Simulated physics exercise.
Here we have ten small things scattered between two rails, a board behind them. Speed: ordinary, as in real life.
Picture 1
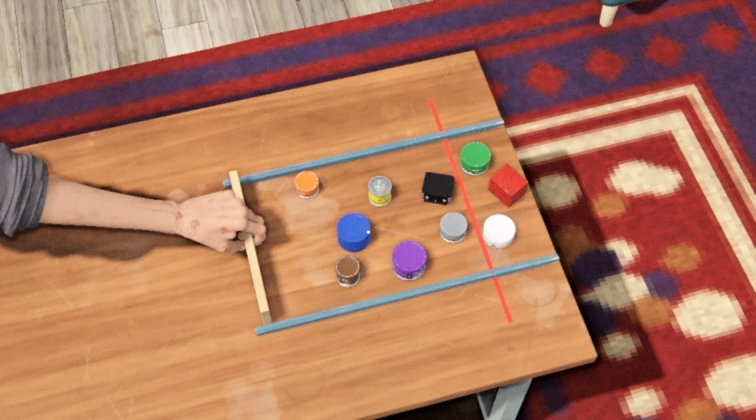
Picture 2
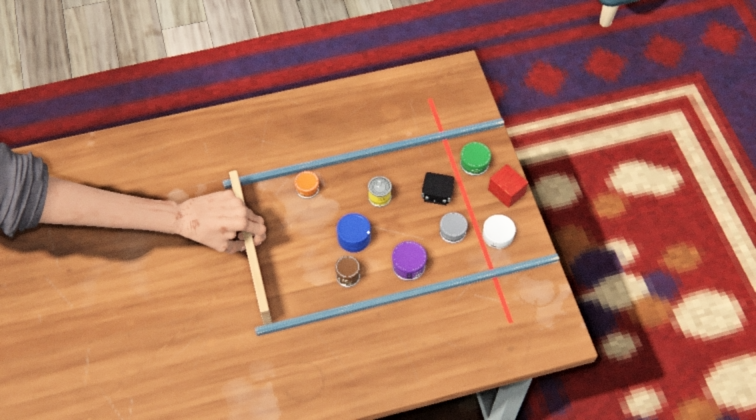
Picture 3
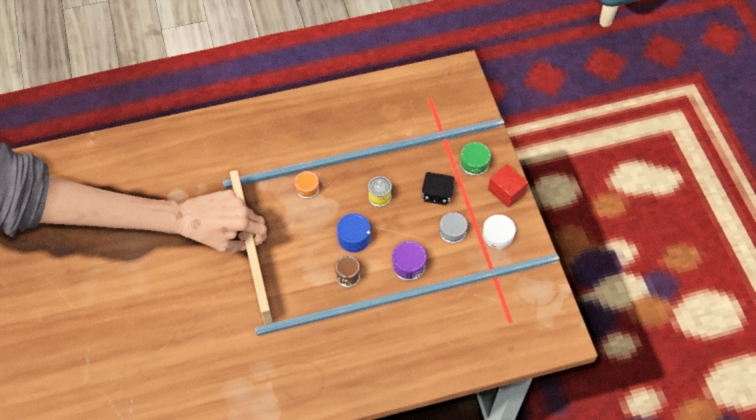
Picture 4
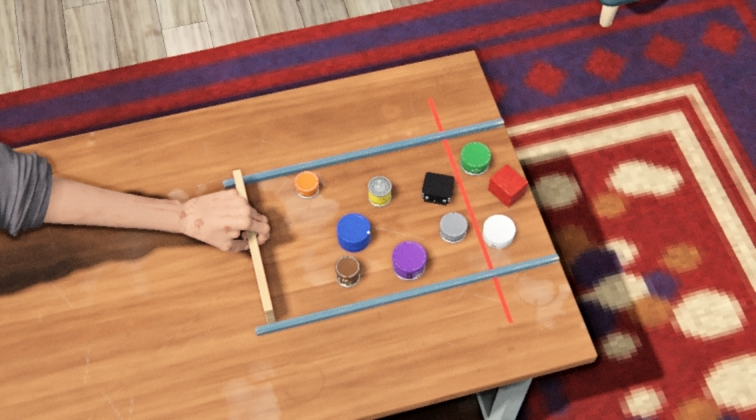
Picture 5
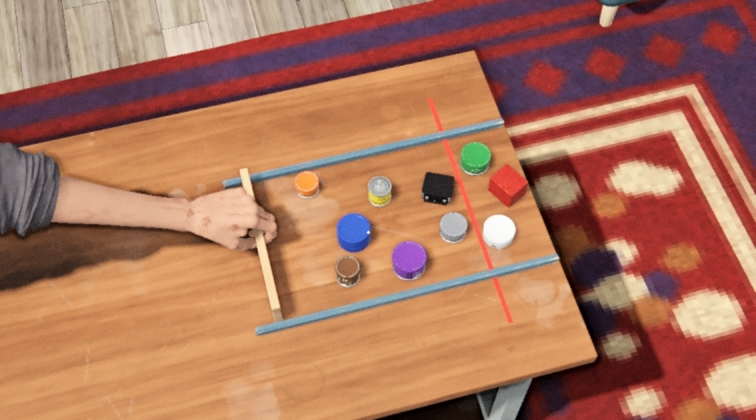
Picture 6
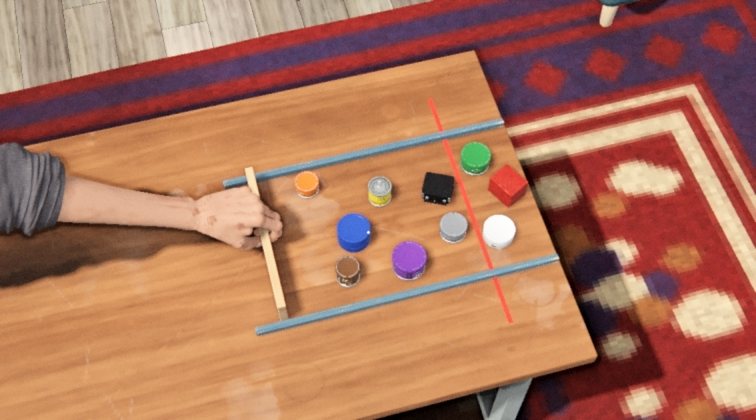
At the start, a hand holds a wooden board still at the left end of two blue rails on a table, with ten small pots, tins and blocks scattered between them and a red line crossing near the right. Then the hand slides the board slightly right, while the objects stay still.
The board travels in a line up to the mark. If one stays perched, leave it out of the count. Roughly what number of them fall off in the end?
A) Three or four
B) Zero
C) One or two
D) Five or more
B.
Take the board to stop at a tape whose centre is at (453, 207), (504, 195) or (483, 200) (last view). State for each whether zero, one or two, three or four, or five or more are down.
Lab note - count at each of the three spots: Not one; five or more; one or two.
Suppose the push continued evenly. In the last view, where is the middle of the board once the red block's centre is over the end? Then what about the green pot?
With the red block it sits around (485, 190), with the green pot around (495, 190).
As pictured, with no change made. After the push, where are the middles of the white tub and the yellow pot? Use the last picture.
The white tub at (536, 223), the yellow pot at (468, 167).
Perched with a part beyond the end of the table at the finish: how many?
I count 2 overhanging.
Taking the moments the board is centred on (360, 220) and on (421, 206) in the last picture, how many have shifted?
Note: First position 4; second position 7.
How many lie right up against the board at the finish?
Number in contact with it: 4.
Early on, none off yet; red block at rest near (508, 186); green pot at rest near (475, 159); white tub at rest near (499, 232).
Finally, the number that fall off is zero.
